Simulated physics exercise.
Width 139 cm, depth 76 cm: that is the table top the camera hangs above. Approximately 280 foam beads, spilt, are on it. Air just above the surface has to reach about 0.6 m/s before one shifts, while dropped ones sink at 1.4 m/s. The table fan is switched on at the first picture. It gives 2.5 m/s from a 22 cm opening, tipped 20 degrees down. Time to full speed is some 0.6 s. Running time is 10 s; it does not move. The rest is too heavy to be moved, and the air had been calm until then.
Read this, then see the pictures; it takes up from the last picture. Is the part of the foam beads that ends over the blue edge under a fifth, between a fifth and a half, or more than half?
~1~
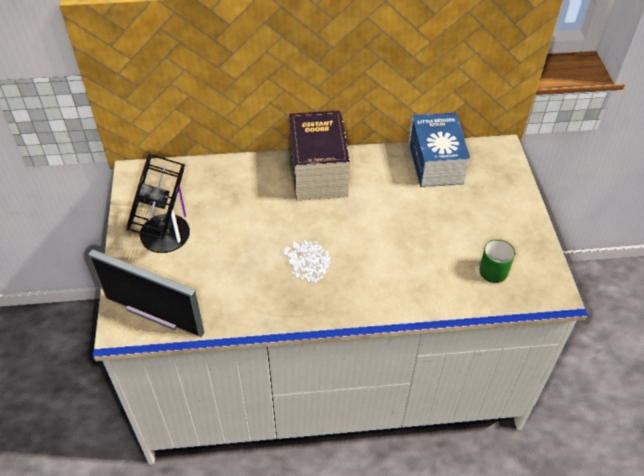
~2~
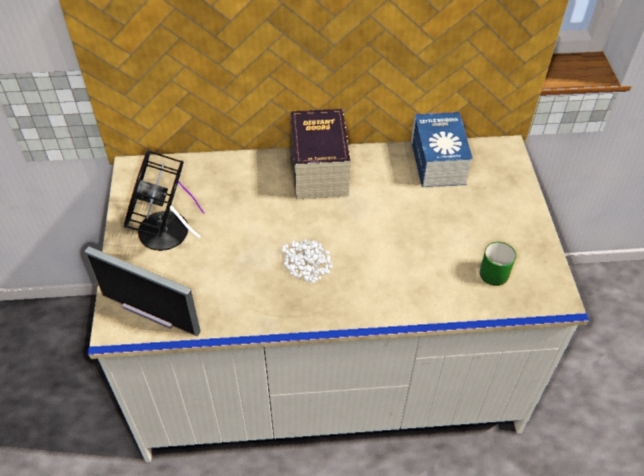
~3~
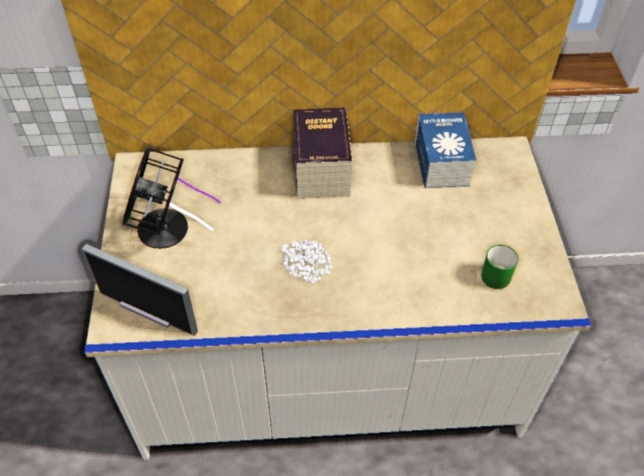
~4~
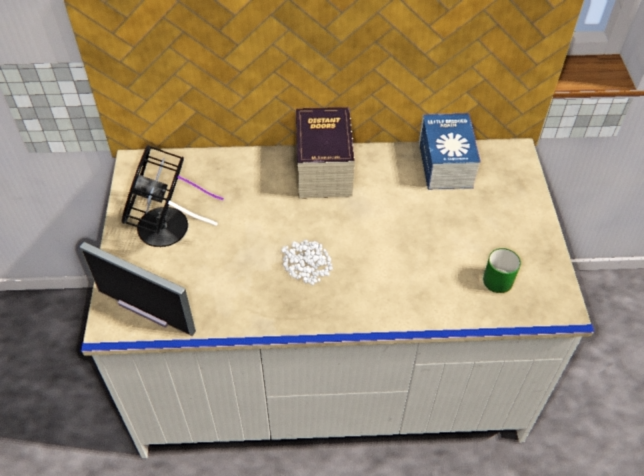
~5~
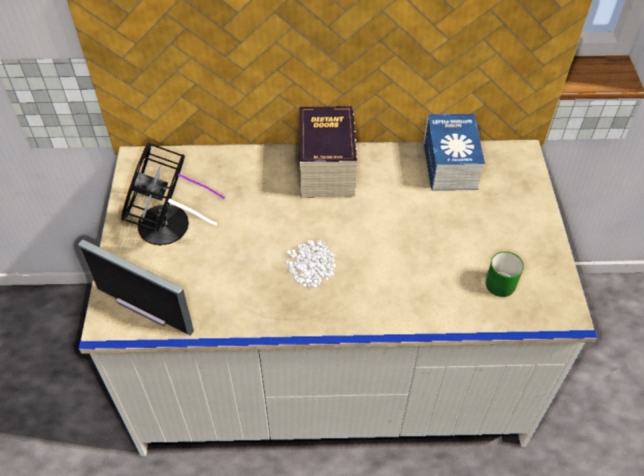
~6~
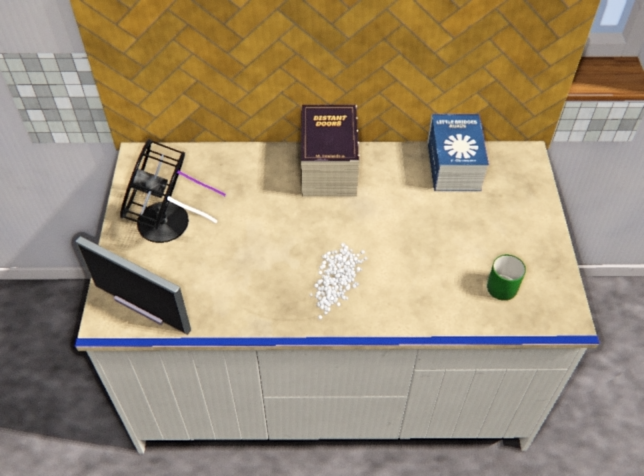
Final share: Upwards of half.
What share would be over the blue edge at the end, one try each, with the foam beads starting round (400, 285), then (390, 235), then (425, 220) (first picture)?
Try by try: About 100 per cent, 1 per cent and 0 per cent.
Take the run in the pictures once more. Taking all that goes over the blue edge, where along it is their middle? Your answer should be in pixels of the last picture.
I'd point to somewhere near (435, 345).
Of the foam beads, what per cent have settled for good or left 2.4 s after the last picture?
The share is roughly 100 %.
Then, 1.2 s after the last picture, 1 % are on the move or not yet settled, 95 % are over the blue edge.
Then, 2.4 s after the last picture, 0 % are on the move or not yet settled, 95 % are over the blue edge.
Then, 4.7 s after the last picture, 0 % are on the move or not yet settled, 95 % are over the blue edge.
Then, 9.2 s after the last picture, at the end, 95 % are over the blue edge.
